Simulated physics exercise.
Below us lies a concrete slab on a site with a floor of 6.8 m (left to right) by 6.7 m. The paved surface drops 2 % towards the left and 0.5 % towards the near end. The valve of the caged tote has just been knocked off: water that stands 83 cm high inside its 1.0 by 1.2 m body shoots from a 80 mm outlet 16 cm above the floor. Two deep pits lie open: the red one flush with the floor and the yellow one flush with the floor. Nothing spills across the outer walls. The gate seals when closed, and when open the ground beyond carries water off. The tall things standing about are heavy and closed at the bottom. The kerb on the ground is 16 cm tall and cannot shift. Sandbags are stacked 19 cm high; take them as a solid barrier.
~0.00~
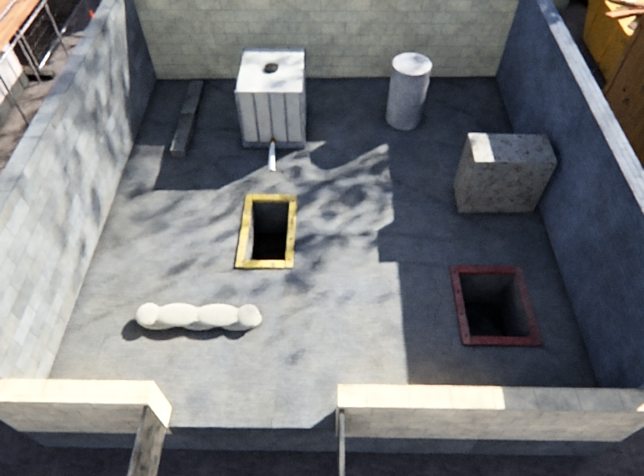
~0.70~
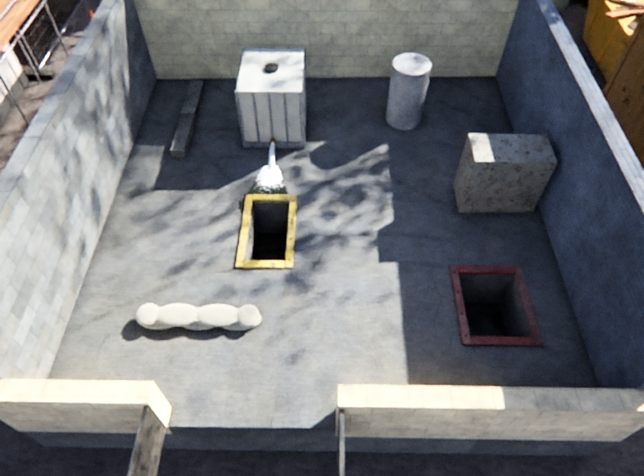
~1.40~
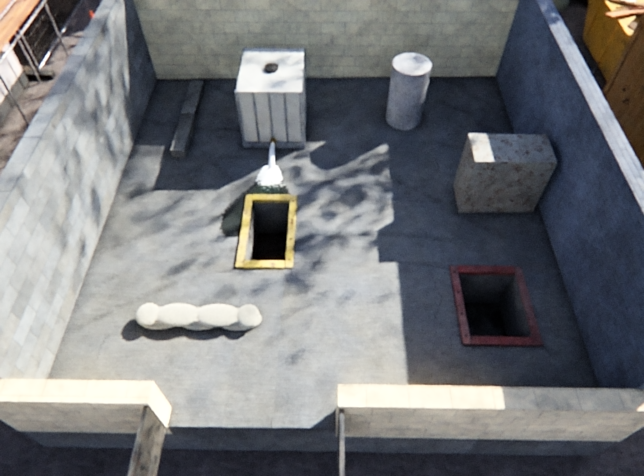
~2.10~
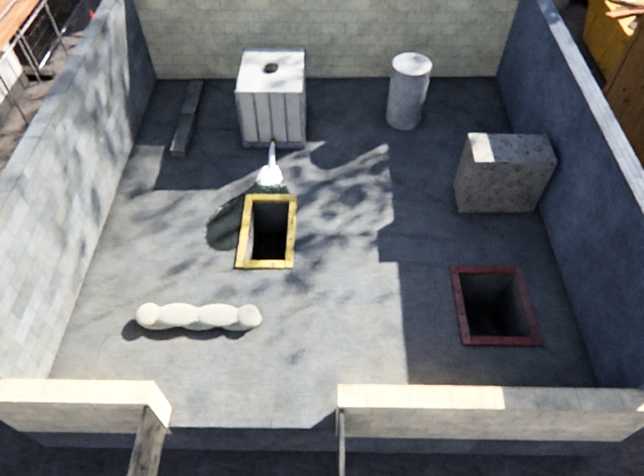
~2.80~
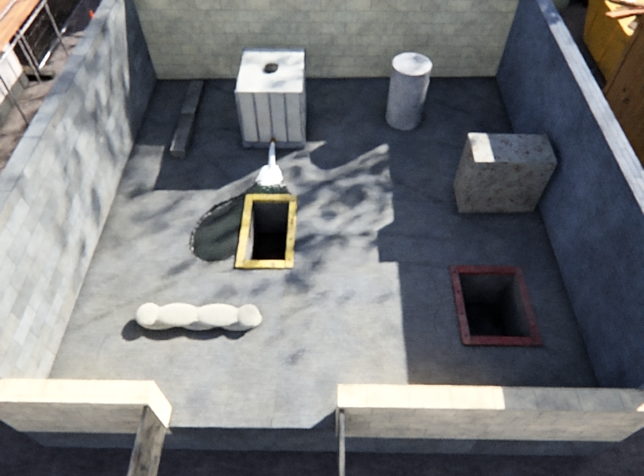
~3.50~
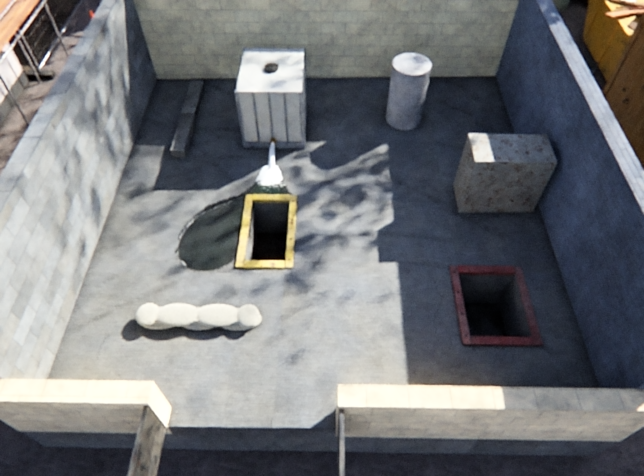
The clip opens on a walled concrete yard, with a thin jet starting from a pale ribbed tank above a dry floor. The water splashes down just behind the yellow-rimmed pit, then a dark sheet appears beside that pit and spreads left and toward the viewer, its growth slowing.
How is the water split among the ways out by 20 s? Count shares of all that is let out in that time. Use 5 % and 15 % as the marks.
Shares: The gate takes under 5 %; the red pit takes less than 5 %; the yellow pit takes more than 15 %.
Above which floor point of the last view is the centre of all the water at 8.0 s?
At about (211, 228).
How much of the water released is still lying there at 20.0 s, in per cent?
Some 16 per cent remains.
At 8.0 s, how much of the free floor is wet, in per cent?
About 0 per cent.
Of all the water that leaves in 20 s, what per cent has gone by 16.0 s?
About 80 per cent.
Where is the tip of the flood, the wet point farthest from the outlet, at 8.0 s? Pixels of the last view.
Near (186, 270).
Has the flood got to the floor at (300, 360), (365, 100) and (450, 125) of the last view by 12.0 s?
In that order: Still dry, still dry, still dry.
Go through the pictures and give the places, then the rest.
In the first picture, the jet has just started at (272, 152); the ground is still dry.
In the second picture, from the spout at (272, 152) the water has spread over 0.4 m2; its tip is at (247, 214), and it is 1.5 cm deep on average.
In the third picture, from the spout at (272, 152) the water has spread over 0.5 m2; its tip is at (232, 235), and it is 0.9 cm deep on average.
In the fourth picture, the jet leaves at (272, 152); the sheet reaches (218, 247), 2.3 m away, and wets 0.6 m2.
In the fifth picture, the jet leaves at (272, 152); the sheet reaches (201, 254), 2.5 m away, and wets 0.7 m2.
In the sixth picture, from the spout at (272, 152) the water has spread over 0.8 m2; its tip is at (196, 260), and it is 0.5 cm deep on average.
After 5.0 s water covers under 5 % of the floor and is deepest (4 cm) near (270, 173); gone so far, the gate 0 %, the red pit 0 %, the yellow pit 22 %.
After 8.0 s water covers under 5 % of the floor and is deepest (4 cm) near (270, 173); gone so far, the gate 0 %, the red pit 0 %, the yellow pit 35 %.
After 12.0 s water covers 5 % of the floor and is deepest (4 cm) near (270, 173); gone so far, the gate 0 %, the red pit 0 %, the yellow pit 53 %.
After 16.0 s water covers 5 % of the floor and is deepest (4 cm) near (270, 173); gone so far, the gate 0 %, the red pit 0 %, the yellow pit 68 %.
After 20.0 s water covers 10 % of the floor and is deepest (4 cm) near (270, 173); gone so far, the gate 0 %, the red pit 0 %, the yellow pit 83 %.
